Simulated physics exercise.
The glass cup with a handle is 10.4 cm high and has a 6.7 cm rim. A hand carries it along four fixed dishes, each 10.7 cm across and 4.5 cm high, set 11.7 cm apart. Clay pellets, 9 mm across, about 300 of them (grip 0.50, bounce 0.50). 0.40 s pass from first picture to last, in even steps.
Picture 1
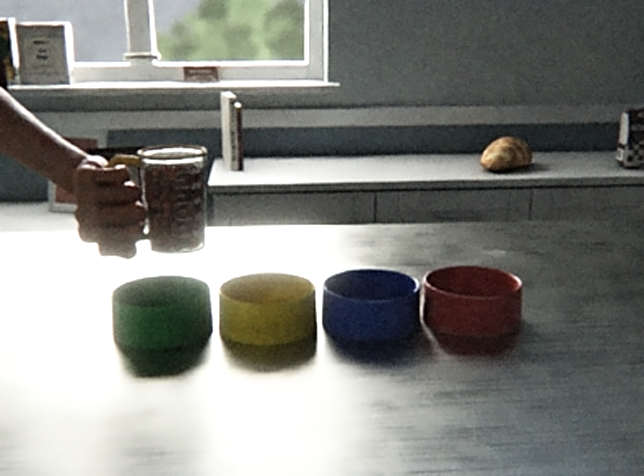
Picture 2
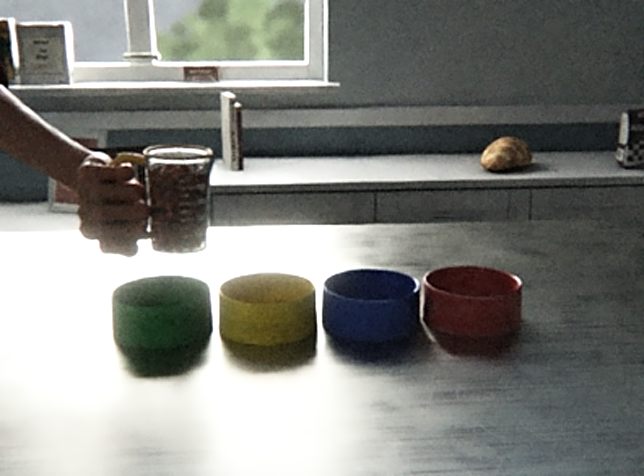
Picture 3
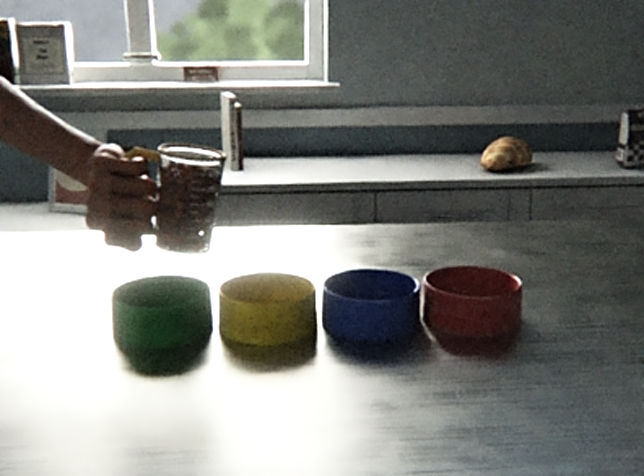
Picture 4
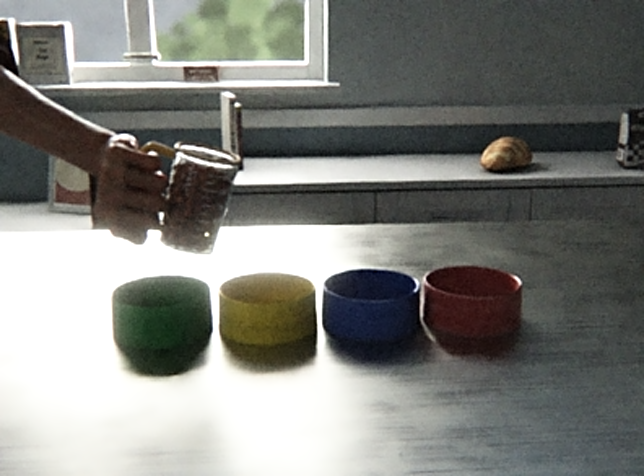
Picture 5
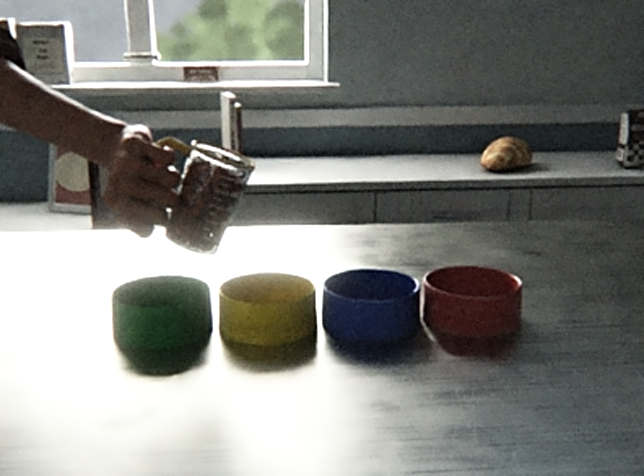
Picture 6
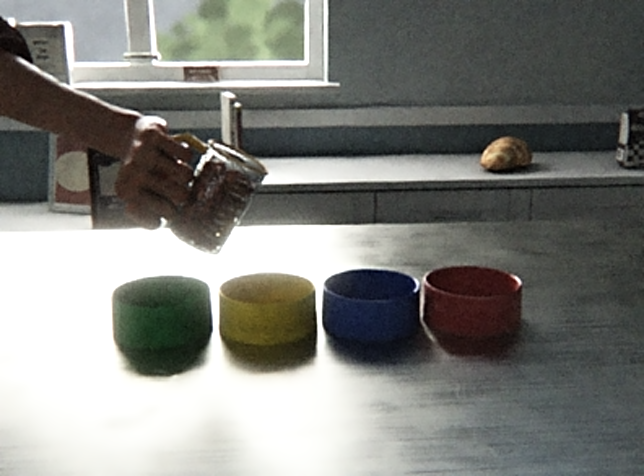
A hand reaching in from the left holds a clear glass cup by its handle, filled with small dark pieces, above a glossy table in a dim kitchen, seen from the front. Four dishes, green, yellow, blue and red, sit in a row below, with a window and a bread loaf on a counter behind. The hand moves the cup slightly right while steadily tilting it rightward; the camera stays still.
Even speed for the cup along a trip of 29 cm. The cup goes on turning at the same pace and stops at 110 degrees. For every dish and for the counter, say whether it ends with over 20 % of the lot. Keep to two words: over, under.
Red dish: Over, blue dish: Over, green dish: Under, yellow dish: Under, counter: Under.
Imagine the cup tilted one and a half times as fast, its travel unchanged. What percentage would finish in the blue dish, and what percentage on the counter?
Blue 70; counter 0.
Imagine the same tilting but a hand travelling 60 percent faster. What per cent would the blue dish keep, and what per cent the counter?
Blue: 0; counter: 20.
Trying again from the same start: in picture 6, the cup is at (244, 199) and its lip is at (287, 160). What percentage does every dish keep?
The red dish keeps 100, the blue one 0, the green one 0 and the yellow one 0.
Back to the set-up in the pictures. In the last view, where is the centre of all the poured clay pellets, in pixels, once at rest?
My guess is close to (465, 306).
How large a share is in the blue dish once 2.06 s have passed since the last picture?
About 25 per cent by then.
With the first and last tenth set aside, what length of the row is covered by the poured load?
About 15 cm.
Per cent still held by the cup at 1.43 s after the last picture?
About 30 per cent.
Then, 0.86 s after the last picture, tilt 103 degrees; cup holds 95 %, blue 5 %.
Then, 1.43 s after the last picture, tilt 110 degrees; cup holds 30 %, red 30 %, blue 25 %.
Then, 2.06 s after the last picture, tilt 110 degrees; cup holds 0 %, red 60 %, blue 25 %.
In the end, red 65 %, blue 25 %, green 0 %, yellow 0 %, counter 10 %.
